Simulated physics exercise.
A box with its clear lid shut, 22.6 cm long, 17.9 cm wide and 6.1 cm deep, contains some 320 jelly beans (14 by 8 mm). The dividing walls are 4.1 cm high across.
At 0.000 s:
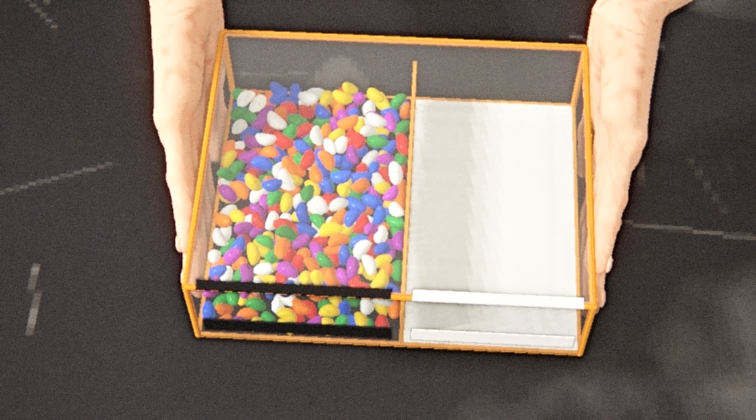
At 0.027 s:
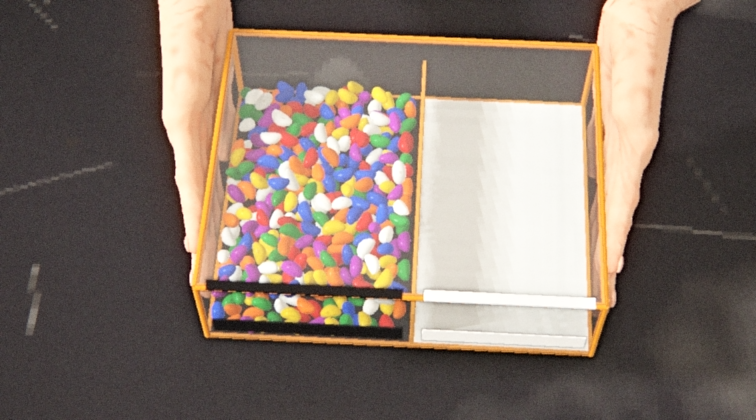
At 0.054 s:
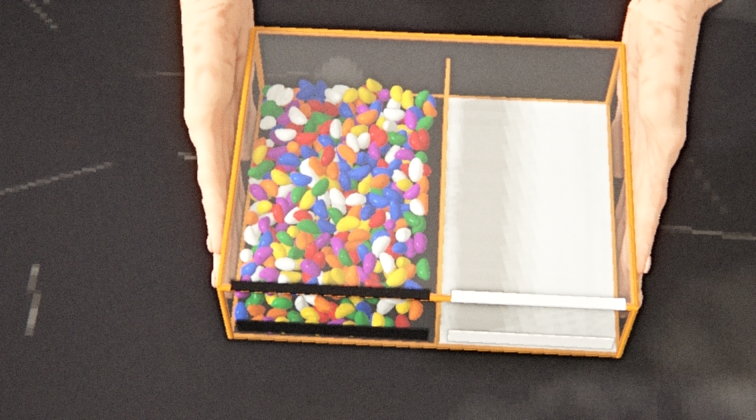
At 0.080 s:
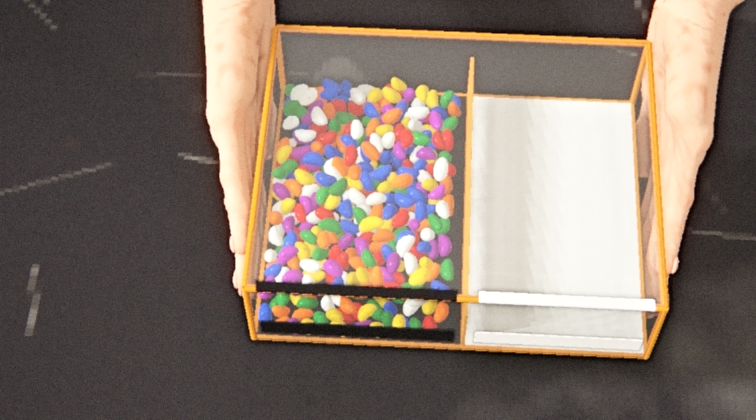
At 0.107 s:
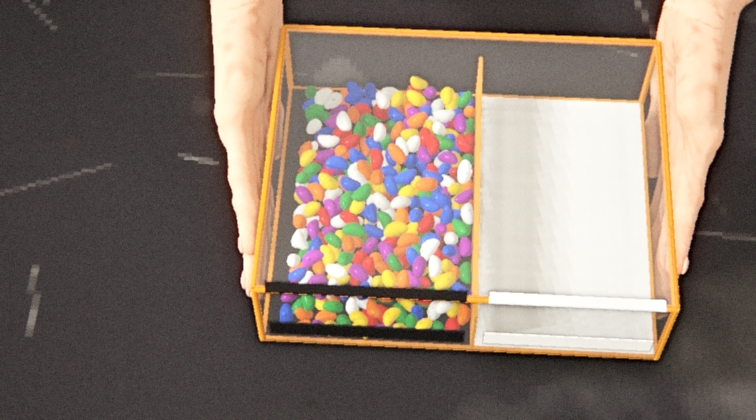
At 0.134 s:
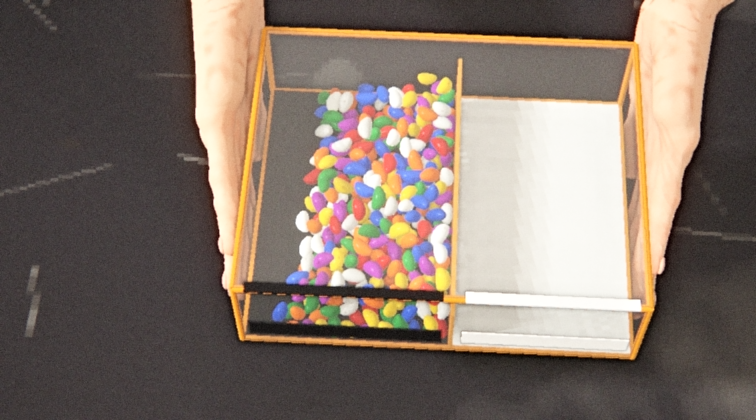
Two hands slide a clear box of colorful jelly beans right, then slightly back left.
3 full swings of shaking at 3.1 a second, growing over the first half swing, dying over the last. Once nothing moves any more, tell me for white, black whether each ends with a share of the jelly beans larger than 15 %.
Larger than 15 % - white: Yes, larger; black: Yes, larger.
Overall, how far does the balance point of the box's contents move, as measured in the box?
I'd say close to 4.5 centimetres in total.
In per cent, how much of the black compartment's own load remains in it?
70 %, about.
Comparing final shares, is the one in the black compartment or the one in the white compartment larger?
The bigger portion ends up in the black compartment.
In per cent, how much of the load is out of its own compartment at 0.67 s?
I'd reckon roughly 20 percent at that instant.
Then, at 0.43 s, tilt 0 degrees; white 5 %, black 95 %; middle of all pieces near (476, 200).
After 0.67 s, tilt 0 degrees; white 20 %, black 80 %; middle of all pieces near (358, 193).
After 0.89 s, tilt 0 degrees; white 30 %, black 70 %; middle of all pieces near (286, 213).
Then, at 1.11 s, tilt 0 degrees; white 30 %, black 70 %; middle of all pieces near (385, 211).
At rest (1.6 s), white 30 %, black 70 %.
